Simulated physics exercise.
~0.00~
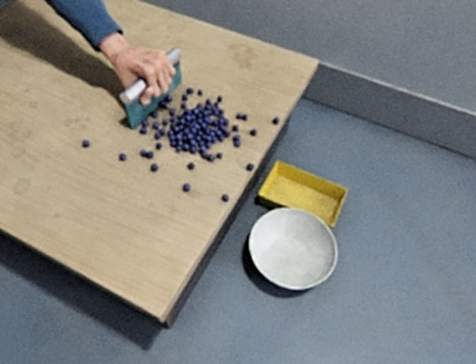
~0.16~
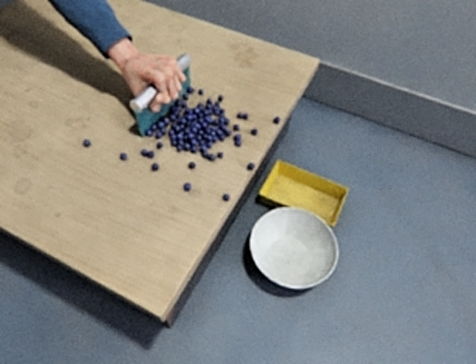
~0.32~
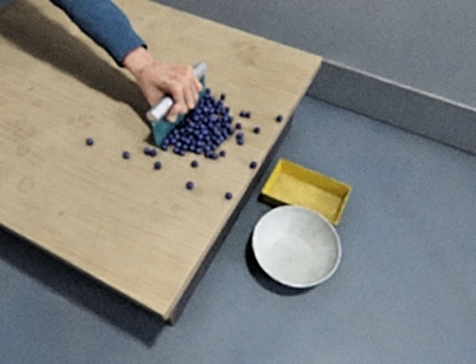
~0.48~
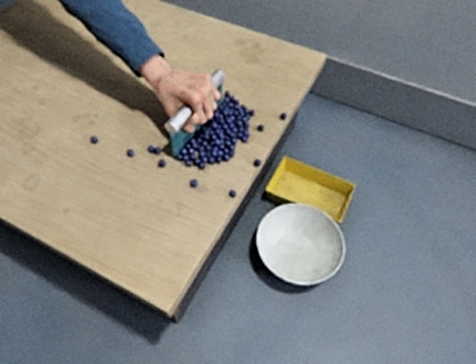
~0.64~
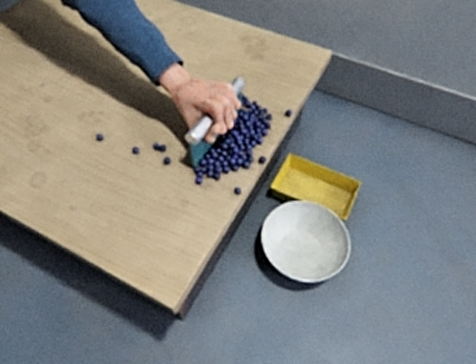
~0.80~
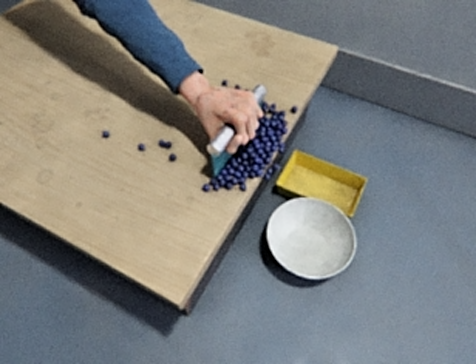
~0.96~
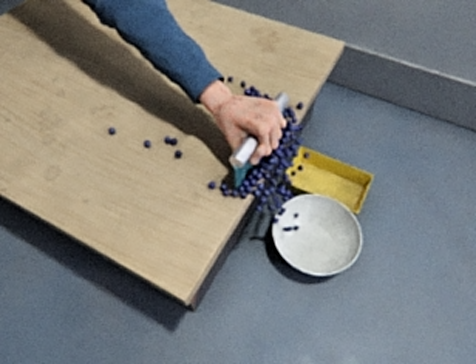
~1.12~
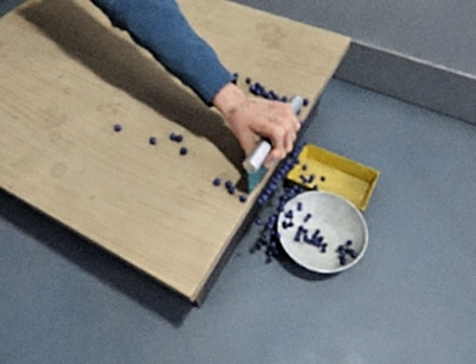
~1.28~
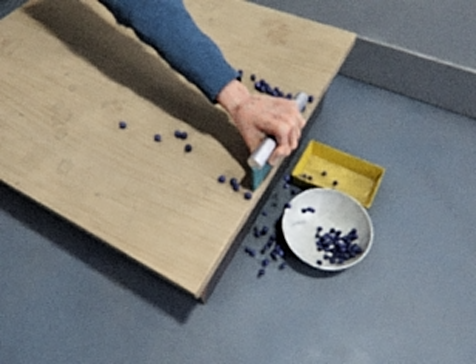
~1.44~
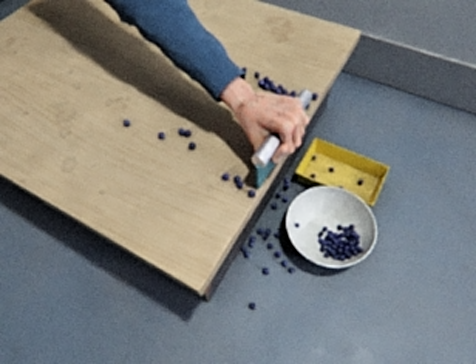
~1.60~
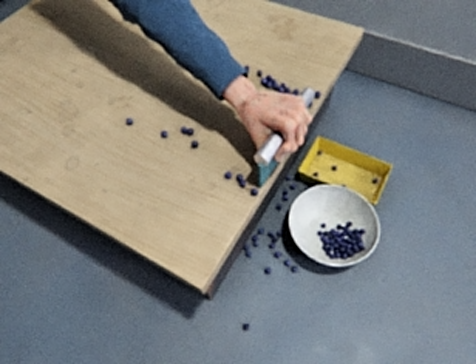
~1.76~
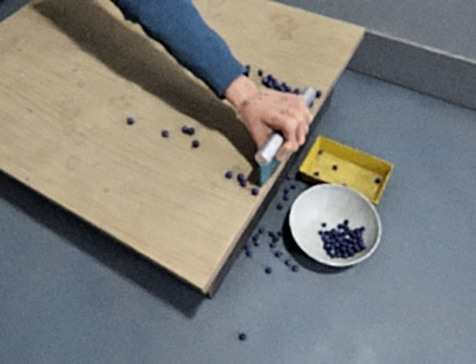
A pile of blueberries was pushed across a wooden tabletop by a hand holding a scraper, then spilled over the edge, many landing in a white bowl, a few in a yellow tin and others on the floor, while some stayed on top.
